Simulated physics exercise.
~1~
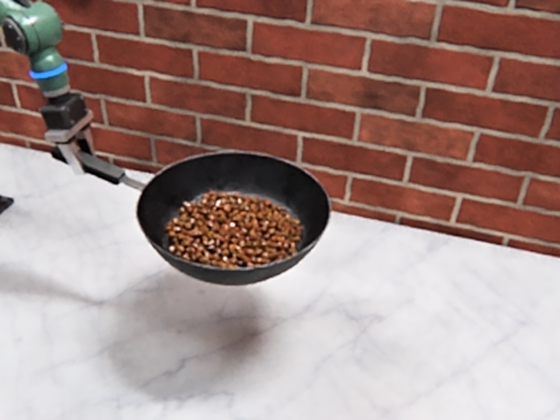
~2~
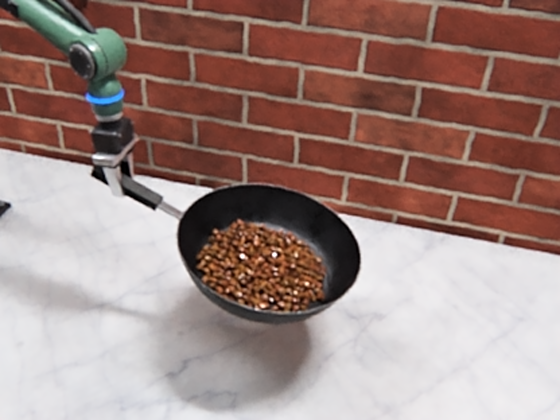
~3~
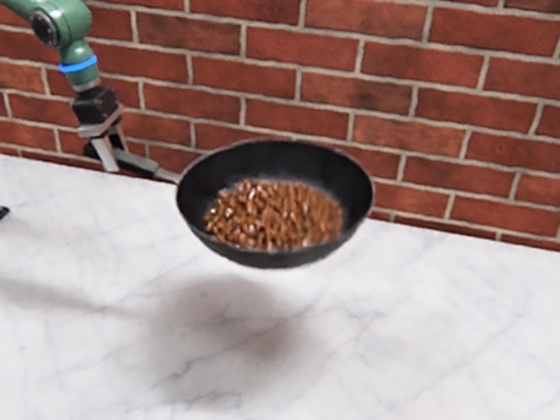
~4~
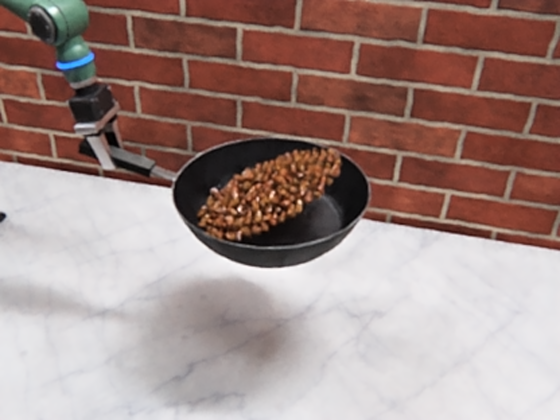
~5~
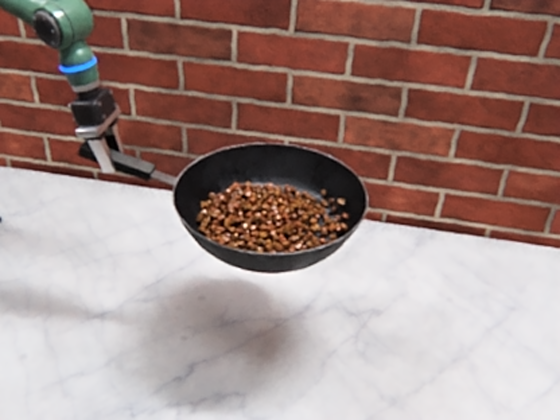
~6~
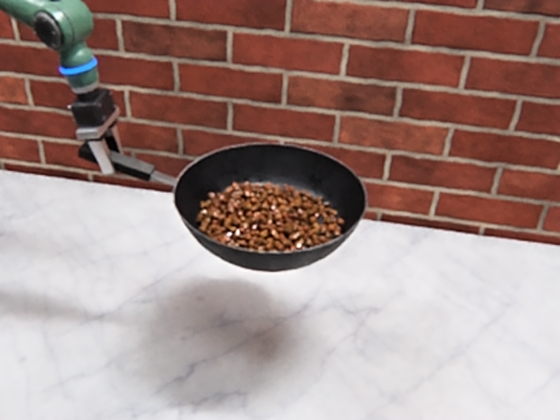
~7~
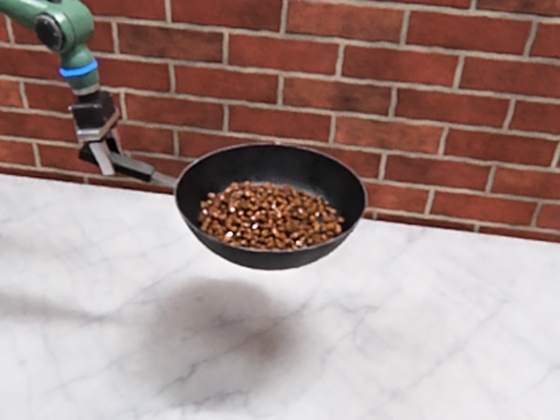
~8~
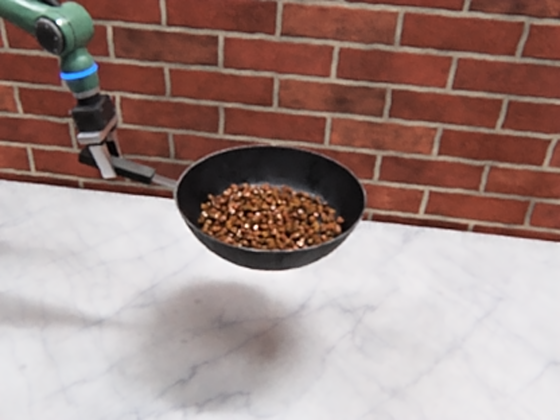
A robot arm tosses brown pellets in a black frying pan, and they settle inside.
